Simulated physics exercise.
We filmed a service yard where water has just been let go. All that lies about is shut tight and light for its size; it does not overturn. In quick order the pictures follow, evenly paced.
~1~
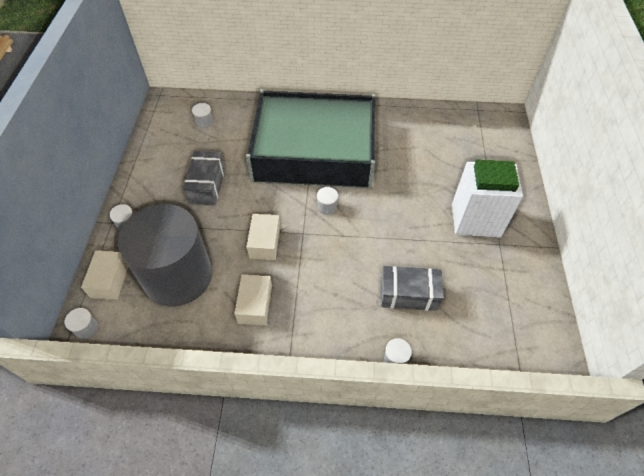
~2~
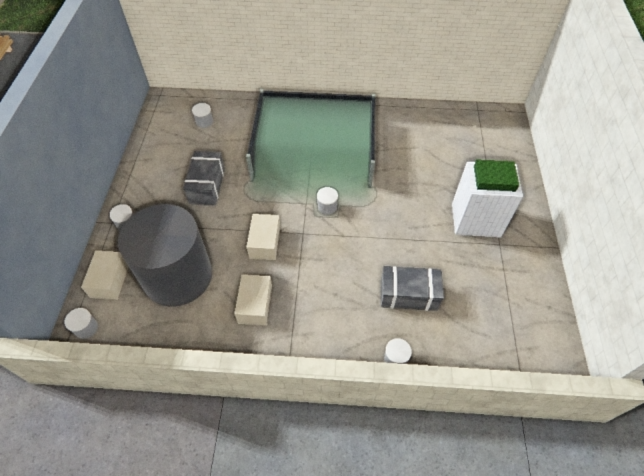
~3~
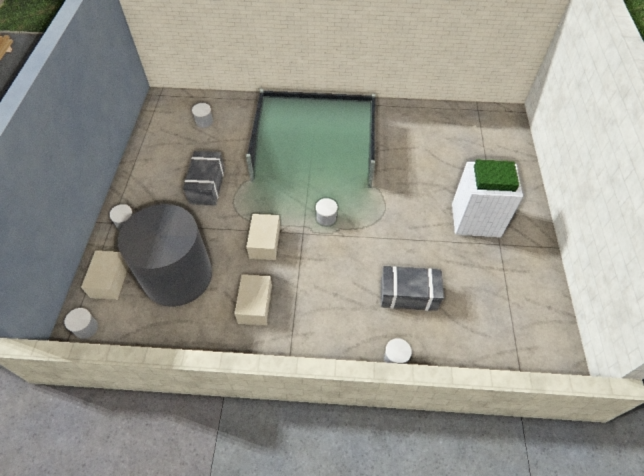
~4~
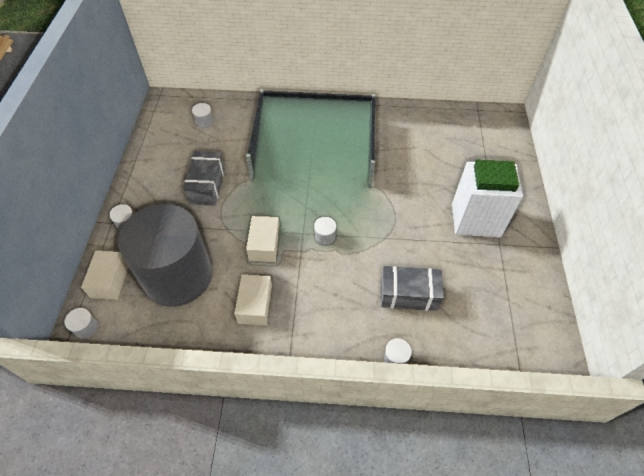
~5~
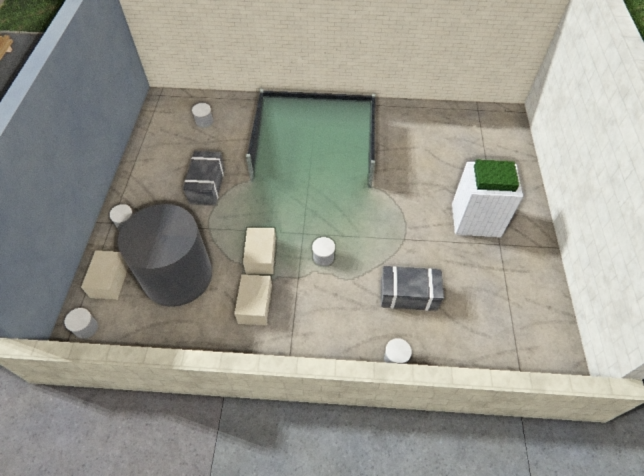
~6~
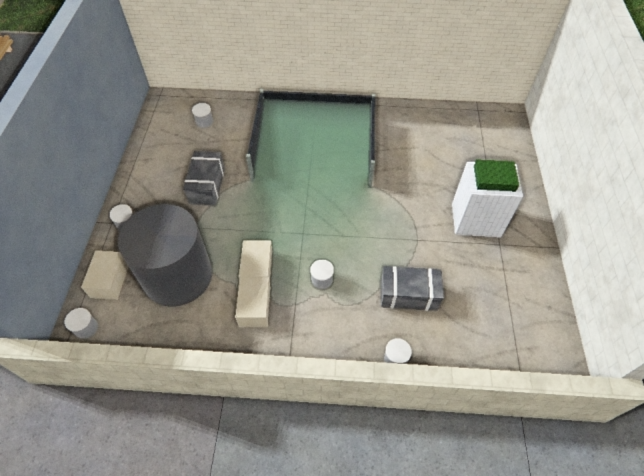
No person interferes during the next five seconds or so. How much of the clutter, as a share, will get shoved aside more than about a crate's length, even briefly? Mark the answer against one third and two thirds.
Two thirds or more of them.
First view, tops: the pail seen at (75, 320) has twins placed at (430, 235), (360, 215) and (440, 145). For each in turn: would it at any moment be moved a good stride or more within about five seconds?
Taking them one at a time: Goes the distance; goes the distance; falls short.
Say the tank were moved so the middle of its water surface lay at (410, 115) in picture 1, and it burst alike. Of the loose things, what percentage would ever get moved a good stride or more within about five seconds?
About 70 %.
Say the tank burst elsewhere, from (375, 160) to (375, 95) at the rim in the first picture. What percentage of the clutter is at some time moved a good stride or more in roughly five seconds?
10 per cent or thereabouts.
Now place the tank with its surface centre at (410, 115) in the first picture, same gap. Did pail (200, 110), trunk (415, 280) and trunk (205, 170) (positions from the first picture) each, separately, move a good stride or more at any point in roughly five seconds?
Object by object, in turn: Lingered near its place, travelled a good distance, lingered near its place.
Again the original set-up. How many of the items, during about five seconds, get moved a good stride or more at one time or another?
The count is 8.
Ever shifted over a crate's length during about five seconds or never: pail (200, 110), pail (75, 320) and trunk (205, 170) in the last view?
The first comes out not so far, the second driven that far, the last not so far.
A moment on, 2 of 10 are well off their spots; 0 afloat.
Next, 4 of 10 are well off their spots; 5 afloat.
Later, 5 of 10 are well off their spots; 6 afloat.
In the end, 8 of 10 are well off their spots, and 8 have been at some point; 8 afloat.
